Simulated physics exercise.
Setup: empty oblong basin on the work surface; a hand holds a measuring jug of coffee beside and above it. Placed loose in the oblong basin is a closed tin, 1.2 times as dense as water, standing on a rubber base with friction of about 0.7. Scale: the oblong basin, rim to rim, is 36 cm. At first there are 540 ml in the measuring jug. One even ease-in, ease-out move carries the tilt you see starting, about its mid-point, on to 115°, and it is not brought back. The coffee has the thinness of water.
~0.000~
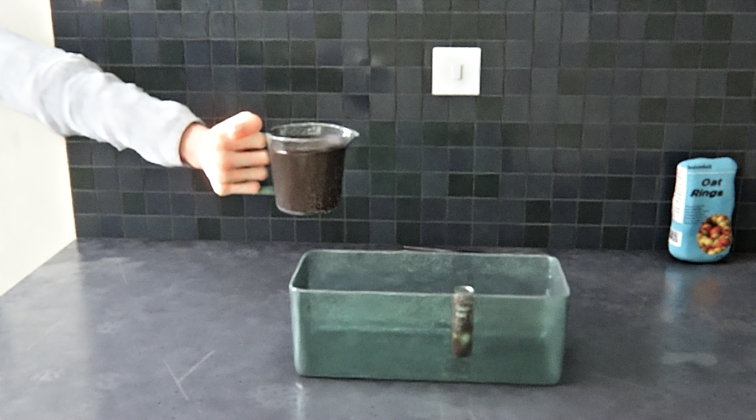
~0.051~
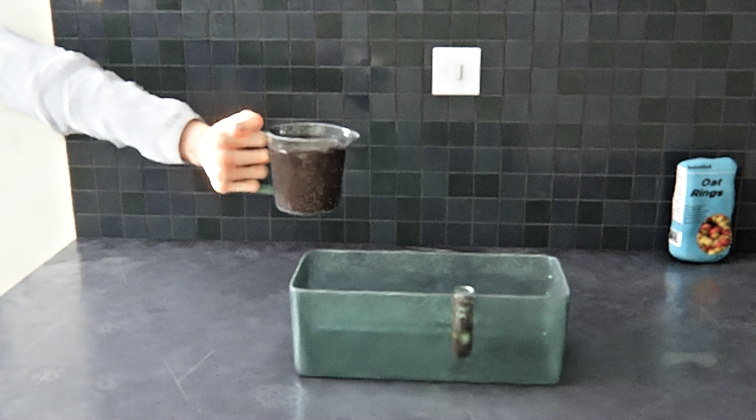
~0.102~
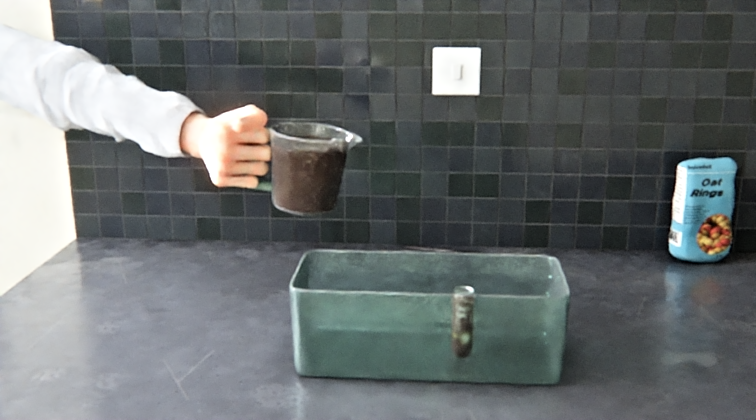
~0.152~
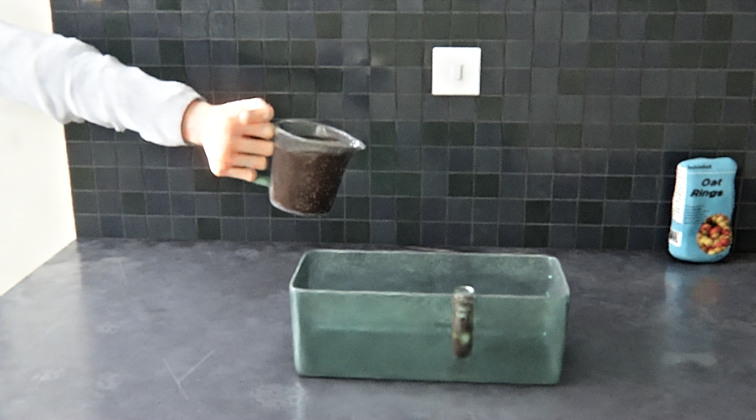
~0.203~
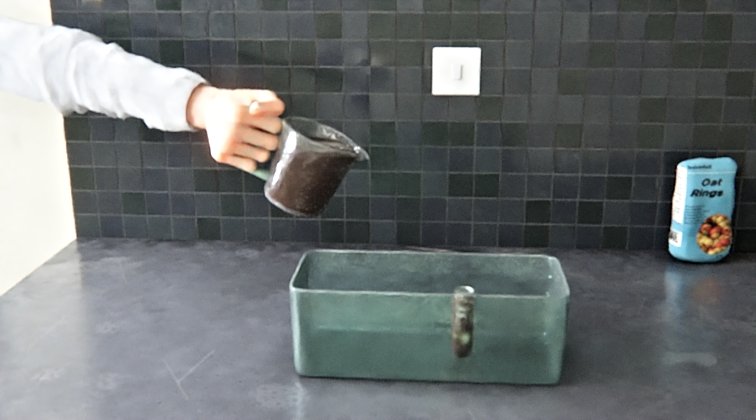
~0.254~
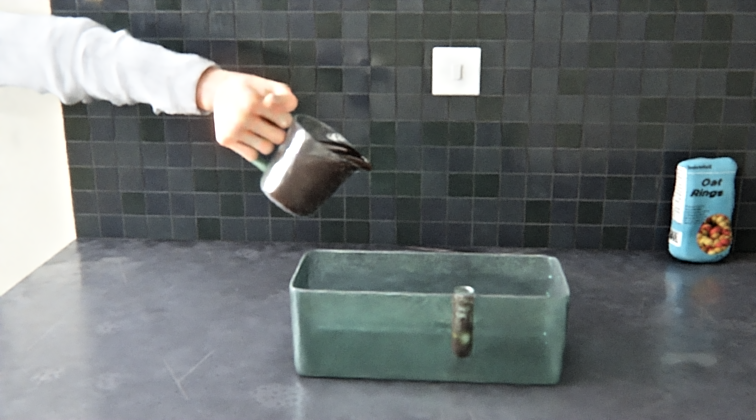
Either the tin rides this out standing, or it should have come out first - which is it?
It will weather it.
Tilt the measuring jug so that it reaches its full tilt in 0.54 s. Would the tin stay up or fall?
So the tin will hold steady.
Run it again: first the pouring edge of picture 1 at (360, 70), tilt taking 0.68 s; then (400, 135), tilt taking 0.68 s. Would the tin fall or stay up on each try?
First it stays on its base; then it tips over.
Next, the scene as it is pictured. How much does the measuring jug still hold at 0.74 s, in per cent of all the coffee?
Close to 3 percent of the total.
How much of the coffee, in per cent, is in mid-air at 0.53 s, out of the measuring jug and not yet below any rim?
Around 30 in a hundred.
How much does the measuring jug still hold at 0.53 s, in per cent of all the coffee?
Roughly 40 per cent.
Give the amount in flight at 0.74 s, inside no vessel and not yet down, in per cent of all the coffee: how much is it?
Airborne share: Near 7 %.
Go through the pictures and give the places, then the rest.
In the first frame, it leans 0°; its right rim is at (359, 134); the coffee meets the walls at (272, 141) and (346, 143); the oblong basin's rim runs from (298, 270) to (563, 277); the tin's top is at (464, 293).
In the second frame, it leans 2°; its right rim is at (360, 135); the coffee meets the walls at (272, 141) and (345, 143).
In the third frame, it leans 6°; its right rim is at (362, 140); the coffee meets the walls at (275, 140) and (348, 145).
In the fourth frame, it leans 14°; its right rim is at (366, 147); the coffee meets the walls at (277, 141) and (352, 147).
In the fifth frame, it leans 23°; its right rim is at (369, 157); the coffee meets the walls at (279, 145) and (360, 150).
In the sixth frame, it leans 35°; its right rim is at (370, 170); the coffee meets the walls at (275, 157) and (367, 162); 2 per cent is over the edge.
By 0.53 s the tilt is 102° and 40 per cent is still to pour; the tin stands where it began.
By 0.74 s the tilt is 115° and 3 per cent is still to pour; the tin stands where it began.
By 0.95 s the tilt is 115° and 0 per cent is still to pour; the tin stands where it began.
By 1.18 s the tilt is 115° and 0 per cent is still to pour; the tin stands where it began.
At rest the tin stands where it began.
